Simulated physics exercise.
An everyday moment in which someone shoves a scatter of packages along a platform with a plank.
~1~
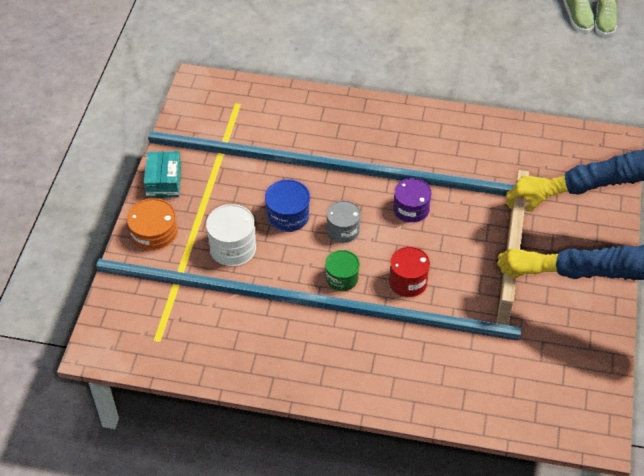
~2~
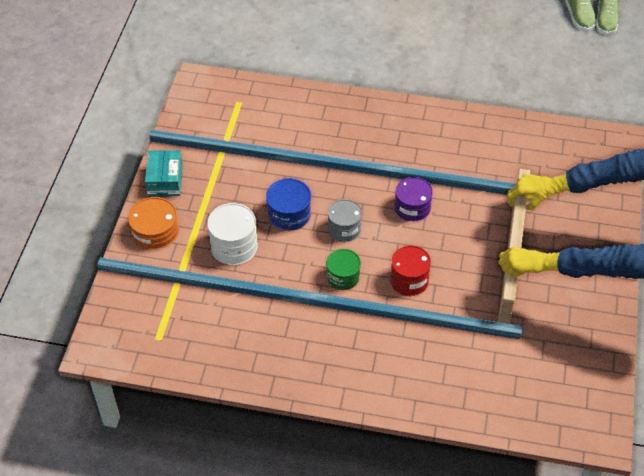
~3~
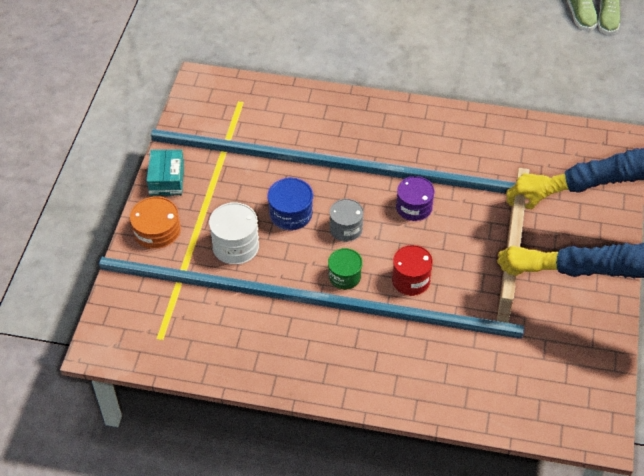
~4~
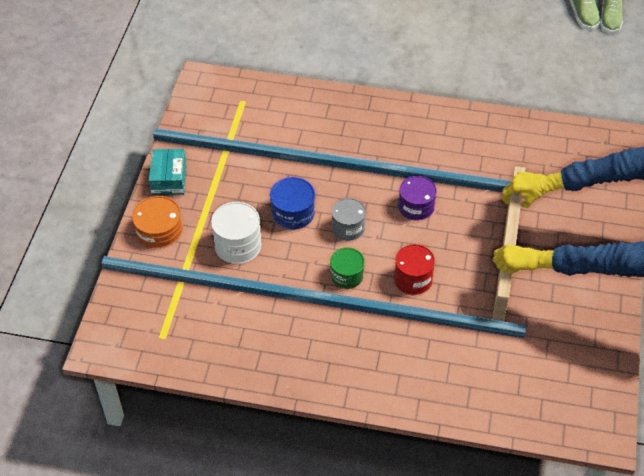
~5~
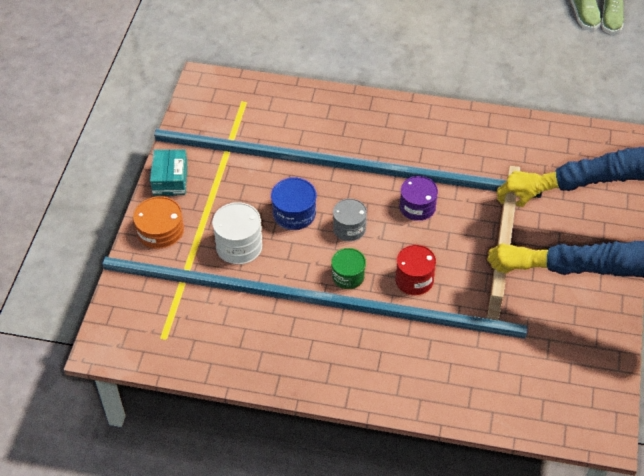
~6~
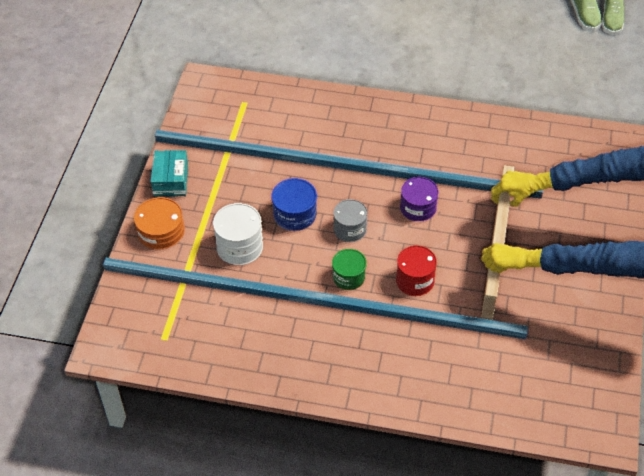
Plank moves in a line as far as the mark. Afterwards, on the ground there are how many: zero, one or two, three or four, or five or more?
On the ground there are one or two.
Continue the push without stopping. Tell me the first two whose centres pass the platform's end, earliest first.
Sequence: Orange canister before turquoise parcel.
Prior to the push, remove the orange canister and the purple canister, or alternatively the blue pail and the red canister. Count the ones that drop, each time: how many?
First try 1, second try 0.
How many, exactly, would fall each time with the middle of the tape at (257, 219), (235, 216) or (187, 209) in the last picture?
In that order 0, 0 and 2.
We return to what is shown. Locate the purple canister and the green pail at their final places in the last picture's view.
They come to rest around (203, 164) and (160, 251).
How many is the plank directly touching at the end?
The count in contact is 3.
Early on, none off yet; turquoise parcel at rest near (170, 173); orange canister at rest near (160, 223); white canister at rest near (239, 234).
A while later, none off yet; turquoise parcel at rest near (170, 173); orange canister travelled a little near (152, 222); white canister travelled about its own width near (198, 217).
Finally, the number that fall off is one or two; lost, orange canister and turquoise parcel.
